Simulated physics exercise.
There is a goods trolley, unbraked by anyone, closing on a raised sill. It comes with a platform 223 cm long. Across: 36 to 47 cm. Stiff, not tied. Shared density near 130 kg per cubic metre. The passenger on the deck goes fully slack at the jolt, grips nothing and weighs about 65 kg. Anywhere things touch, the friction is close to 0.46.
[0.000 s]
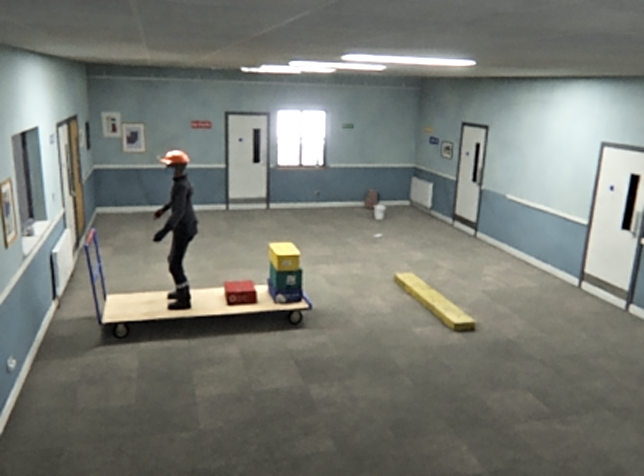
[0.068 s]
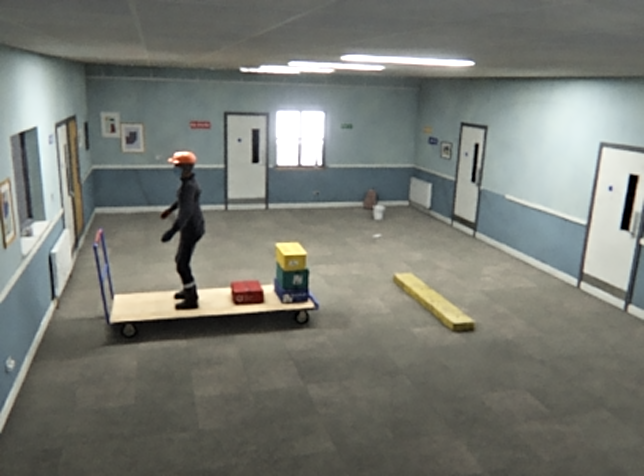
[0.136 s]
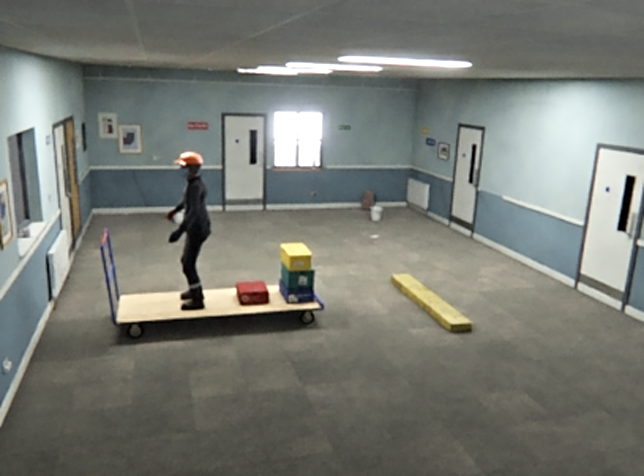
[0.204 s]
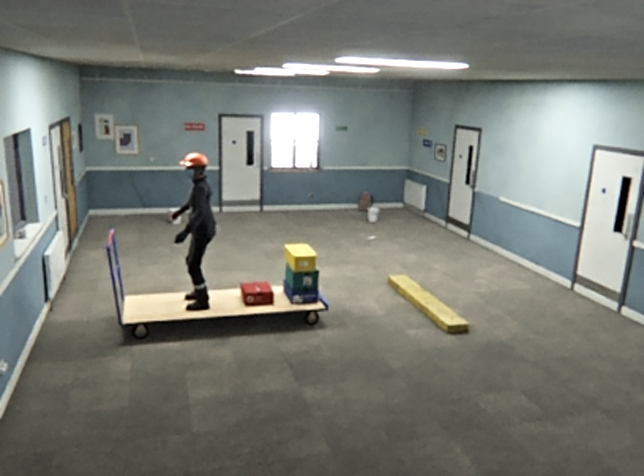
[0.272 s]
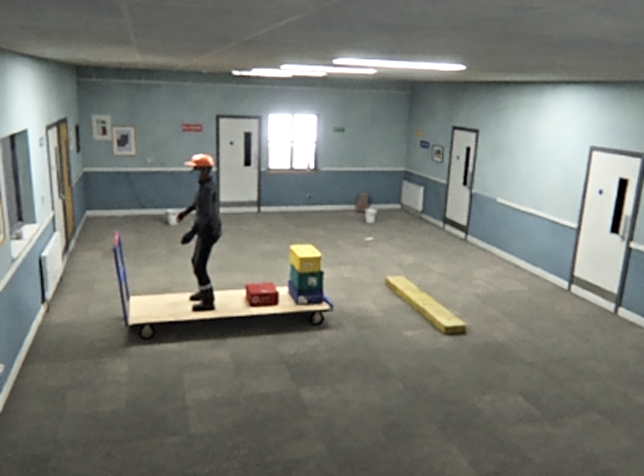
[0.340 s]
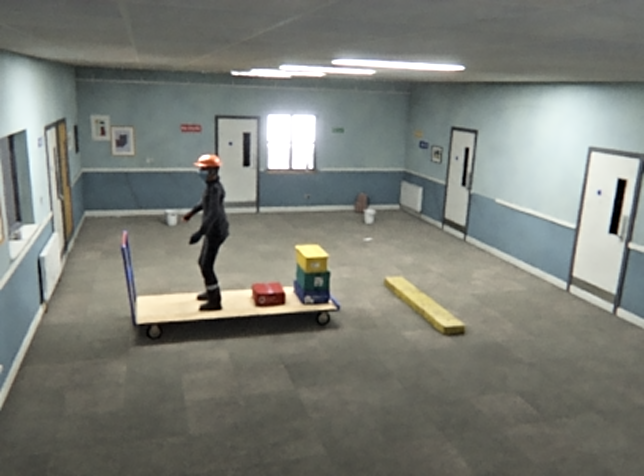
A figure in an orange hard hat and dark clothes stands on a long flat trolley at the left of a blue-walled room, seen from slightly above. Behind the figure's back lie no walls of boxes, only a red case and a yellow-topped stack toward the right end, with a yellow beam on the grey floor beyond. The trolley rolls steadily rightward, the figure's arms shifting slightly, while the view drifts a little.
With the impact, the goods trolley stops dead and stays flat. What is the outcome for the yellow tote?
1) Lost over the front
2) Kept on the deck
Option 1: Lost over the front.
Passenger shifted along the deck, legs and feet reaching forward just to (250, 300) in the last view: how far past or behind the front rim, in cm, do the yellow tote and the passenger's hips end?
Yellow 40 past, hips 20 behind.
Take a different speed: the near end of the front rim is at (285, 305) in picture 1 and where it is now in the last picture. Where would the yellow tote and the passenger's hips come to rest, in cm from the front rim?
Yellow overshoots the rim by 130 cm, while the hips stay 20 cm short of it.
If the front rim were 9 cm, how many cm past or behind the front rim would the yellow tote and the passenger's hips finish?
The yellow item would end 40 cm past the front rim, while the hips end 100 cm behind it.
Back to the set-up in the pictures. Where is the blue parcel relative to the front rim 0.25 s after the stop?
Around 20 cm short of the front rim.
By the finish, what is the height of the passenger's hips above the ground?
They end up some 35 cm off the ground.
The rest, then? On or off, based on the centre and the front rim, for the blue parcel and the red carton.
End result - blue: Stays; red: Stays.
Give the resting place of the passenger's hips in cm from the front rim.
Some 90 cm behind it.
The wheels strike at 1.23 s.
After 1.78 s the yellow tote is 28 cm past the rim, tilted 70°, near (440, 267) in the last picture's view.
After 2.23 s the yellow tote is 40 cm past the rim, tilted 90°, near (445, 295) in the last picture's view.
Final state at 4.2 s, past the rim, teal carton and yellow tote; behind it, blue parcel, red carton and the passenger's hips.
